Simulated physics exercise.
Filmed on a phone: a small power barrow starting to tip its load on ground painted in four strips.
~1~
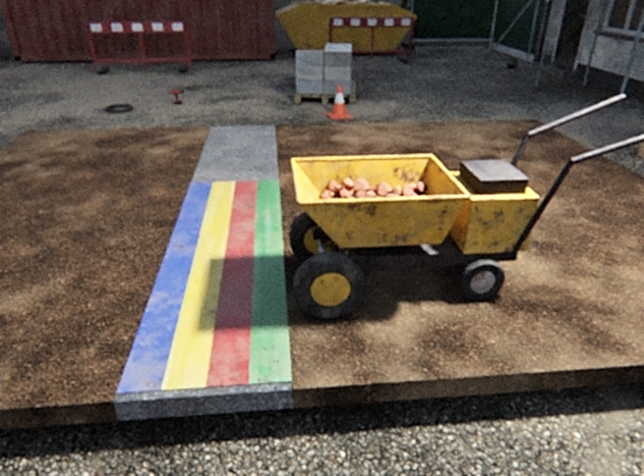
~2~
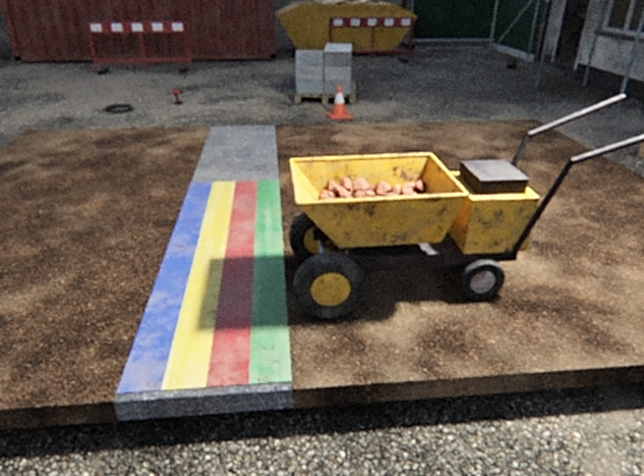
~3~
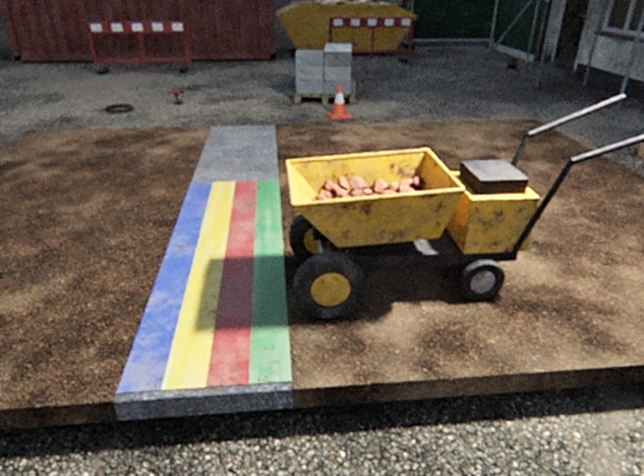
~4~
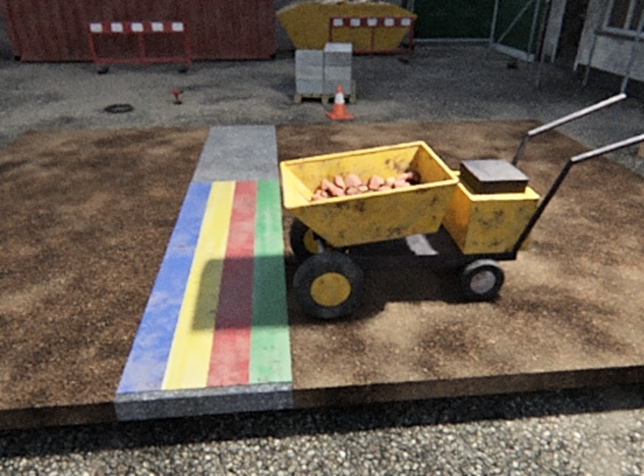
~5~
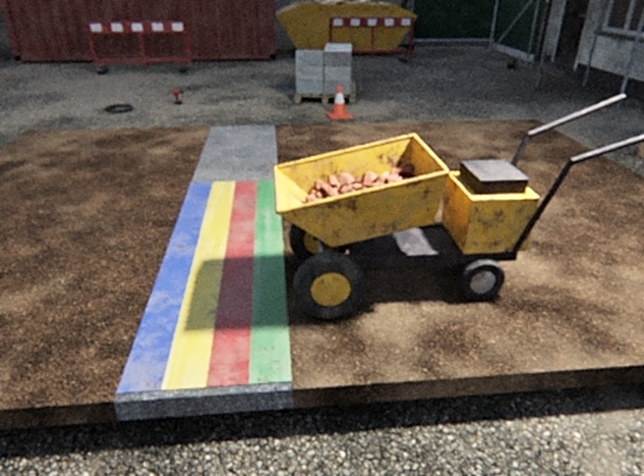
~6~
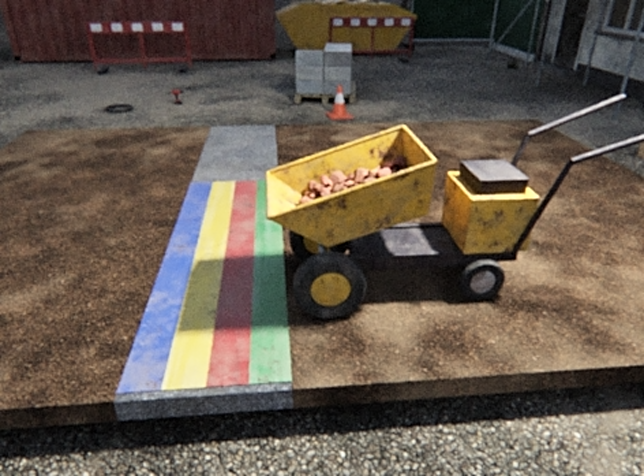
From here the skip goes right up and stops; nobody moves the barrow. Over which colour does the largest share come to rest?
The yellow strip carries the most.
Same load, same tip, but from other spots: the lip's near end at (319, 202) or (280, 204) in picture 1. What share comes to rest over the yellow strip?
Near 30 % and 50 %.
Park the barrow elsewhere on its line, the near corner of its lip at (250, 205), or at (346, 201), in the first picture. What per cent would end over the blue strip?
In turn 50 and 0 in a hundred.
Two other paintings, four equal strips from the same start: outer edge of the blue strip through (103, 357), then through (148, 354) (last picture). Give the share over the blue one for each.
In turn 10 and 20 in a hundred.
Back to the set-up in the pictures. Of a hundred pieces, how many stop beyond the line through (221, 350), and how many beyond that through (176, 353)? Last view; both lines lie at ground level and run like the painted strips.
About 80 and 30 per cent.
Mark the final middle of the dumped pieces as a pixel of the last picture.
Near (201, 289).
Soon, skip tipped steeply; all in the skip.
A while on, skip tipped right over; nearly all in the skip; a stray few over the red strip; a stray few over the yellow strip.
Towards the end, skip tipped right over; about a quarter in the skip; a small part over the red strip; about a third over the yellow strip; about a quarter over the blue strip; a small part off the paint.
Finally, skip tipped right over; a small part in the skip; a stray few over the green strip; about a quarter over the red strip; about a third over the yellow strip; about a quarter over the blue strip; a small part off the paint.
